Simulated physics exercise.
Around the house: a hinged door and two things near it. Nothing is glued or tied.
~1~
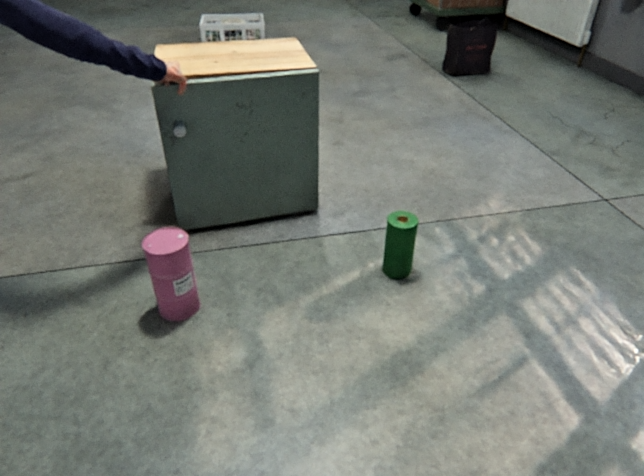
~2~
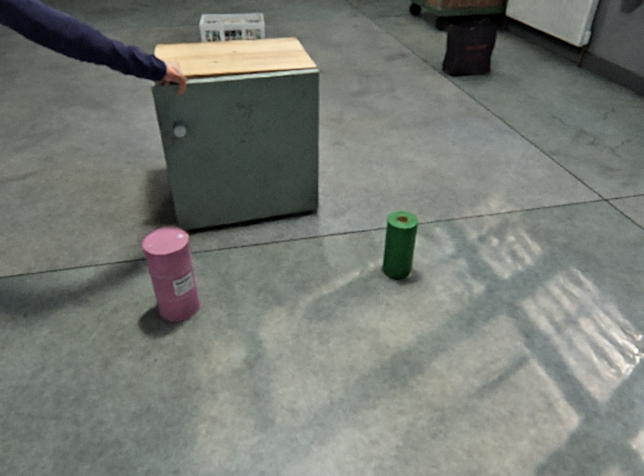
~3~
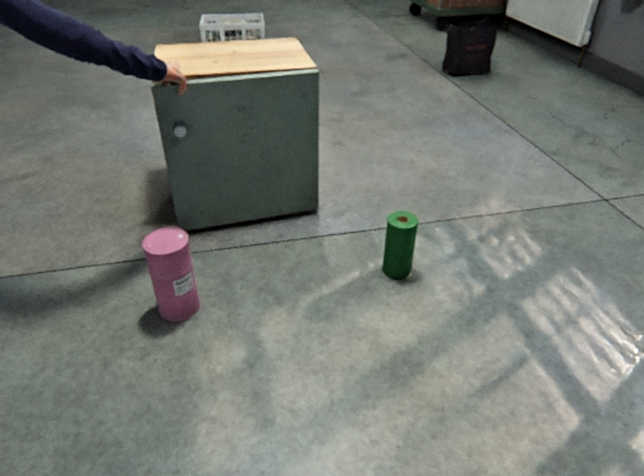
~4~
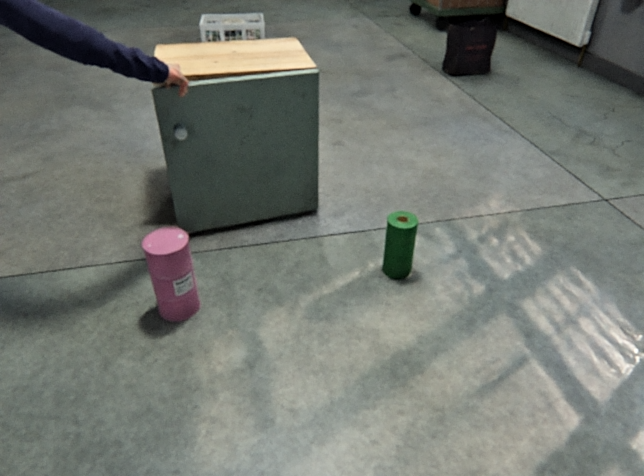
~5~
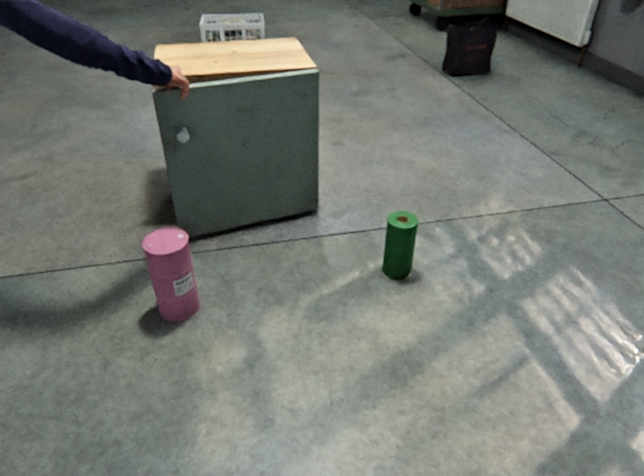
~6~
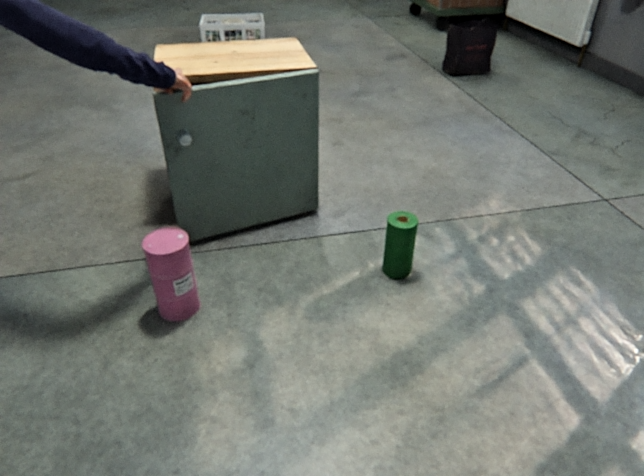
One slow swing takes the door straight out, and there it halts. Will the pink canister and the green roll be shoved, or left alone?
In the end the pink canister stays untouched and the green roll stays untouched.
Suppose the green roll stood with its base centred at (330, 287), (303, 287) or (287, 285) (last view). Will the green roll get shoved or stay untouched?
One after another: It gets shoved; gets shoved; is struck.
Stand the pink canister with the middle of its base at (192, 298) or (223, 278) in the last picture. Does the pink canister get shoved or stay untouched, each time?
One after another: It is left alone; is pushed along.
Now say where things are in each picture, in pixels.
In the first picture, door 4° open; pink canister (173, 275); green roll (400, 245); door (246, 156).
In the second picture, door 4° open; green roll (400, 246); door (246, 156).
In the third picture, door 4° open; pink canister (173, 275); door (246, 157).
In the fourth picture, door 6° open; green roll (400, 246); door (247, 158).
In the fifth picture, door 9° open; pink canister (173, 275); door (248, 160).
In the sixth picture, door 13° open; pink canister (173, 275); green roll (400, 246); door (249, 161).
Then, 1.02 s later than the last frame, door 52° open; pink canister at rest near (173, 275); green roll at rest near (400, 246).
When it is over, the pink canister remains where it is, near (173, 275); the green roll remains where it is, near (400, 246).
